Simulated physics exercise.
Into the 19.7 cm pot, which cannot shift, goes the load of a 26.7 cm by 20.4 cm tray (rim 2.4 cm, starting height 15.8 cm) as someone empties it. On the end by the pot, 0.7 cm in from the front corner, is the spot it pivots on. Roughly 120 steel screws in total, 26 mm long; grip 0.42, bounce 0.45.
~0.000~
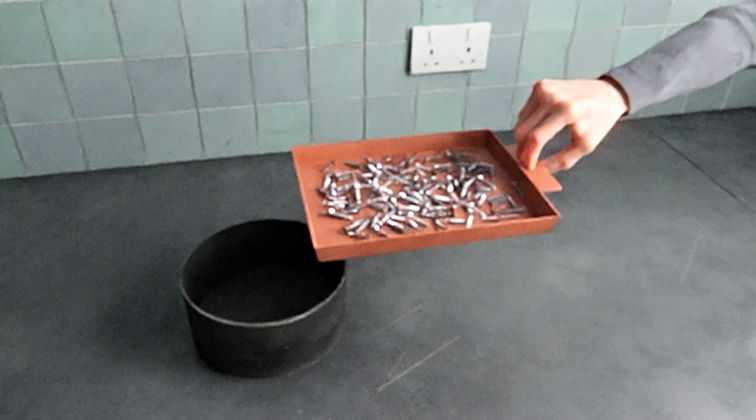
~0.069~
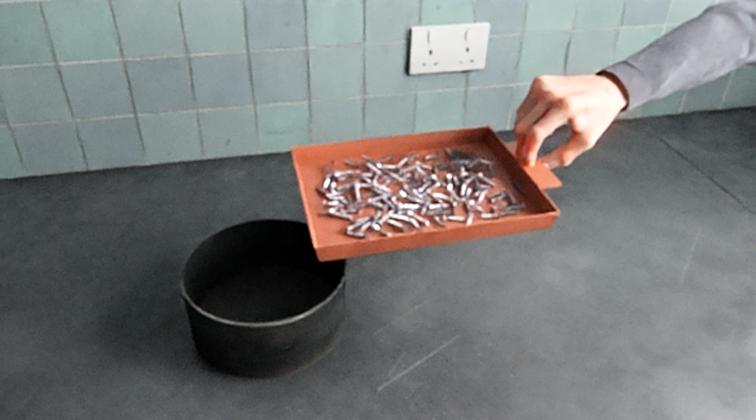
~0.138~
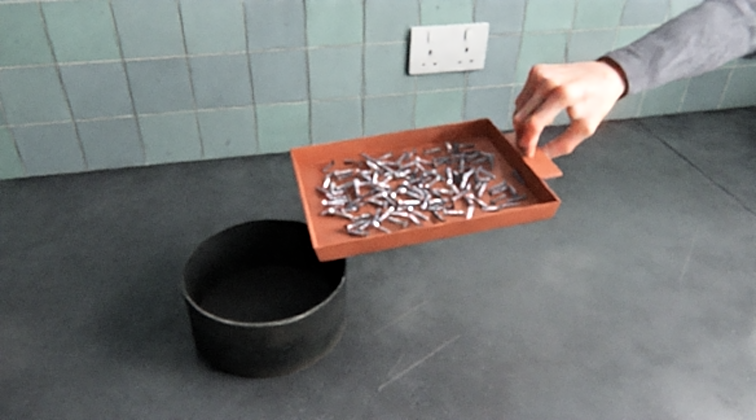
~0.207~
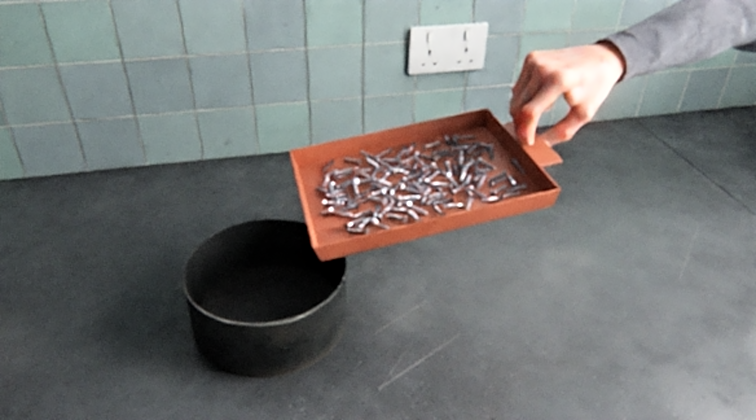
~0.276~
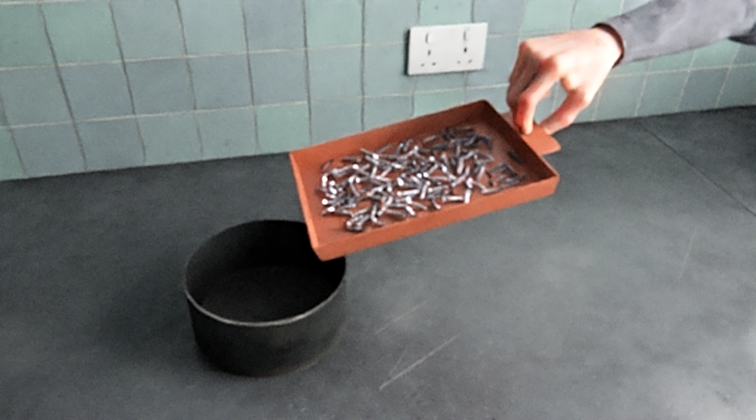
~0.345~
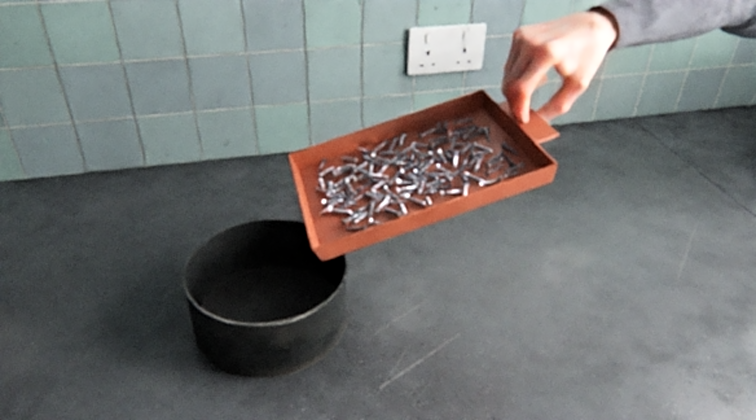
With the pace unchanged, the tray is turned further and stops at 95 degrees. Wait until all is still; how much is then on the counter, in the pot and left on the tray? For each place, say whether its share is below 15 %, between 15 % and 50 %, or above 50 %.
Counter: Between 15 % and 50 %; pot: Above 50 %; left on the tray: Below 15 %.
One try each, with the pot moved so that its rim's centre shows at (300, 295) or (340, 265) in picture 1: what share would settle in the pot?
First try around 45 %, second around 60 %.
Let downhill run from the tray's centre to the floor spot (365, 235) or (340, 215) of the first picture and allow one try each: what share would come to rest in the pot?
Roughly 10 per cent on the first try and 90 per cent on the second.
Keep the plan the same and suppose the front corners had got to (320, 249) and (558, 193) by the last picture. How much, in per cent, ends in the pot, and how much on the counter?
The pot gets 0 and the counter 100.
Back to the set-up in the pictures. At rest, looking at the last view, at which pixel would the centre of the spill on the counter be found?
Spill centre at rest: About (268, 257).
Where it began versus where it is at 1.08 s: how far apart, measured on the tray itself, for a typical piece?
Displacement on the tray: Roughly 11 cm.
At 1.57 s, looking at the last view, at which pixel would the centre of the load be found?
My estimate is roughly (309, 193).
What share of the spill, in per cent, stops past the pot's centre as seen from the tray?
About 40 %.
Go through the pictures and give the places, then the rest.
The first picture shows tray tilt 0 degrees, front corners at (319, 244) and (554, 214); middle of the pieces at (413, 187); pot at (264, 266).
The second picture shows tray tilt 1 degrees, front corners at (319, 244) and (554, 210); middle of the pieces at (412, 186).
The third picture shows tray tilt 4 degrees, front corners at (318, 244) and (554, 200), lowest corner left back; middle of the pieces at (412, 182).
The fourth picture shows tray tilt 8 degrees, front corners at (318, 243) and (554, 188), lowest corner left back; middle of the pieces at (412, 177).
The fifth picture shows tray tilt 11 degrees, front corners at (317, 244) and (553, 175), lowest corner left back; middle of the pieces at (411, 172).
The sixth picture shows tray tilt 15 degrees, front corners at (316, 244) and (550, 163), lowest corner left back; middle of the pieces at (410, 167); pot at (266, 266). The tray's pace is about 50 degrees a second.
After 1.08 s, tilt 52 degrees; the tray holds 100 %, the pot 0 %.
Then, at 1.57 s, tilt 77 degrees; the tray holds 95 %, the pot 5 %.
Then, at 2.12 s, tilt 95 degrees; the tray holds 5 %, the pot 70 %.
At rest (2.9 s), counter 25 %, pot 75 %, tray 0 %.
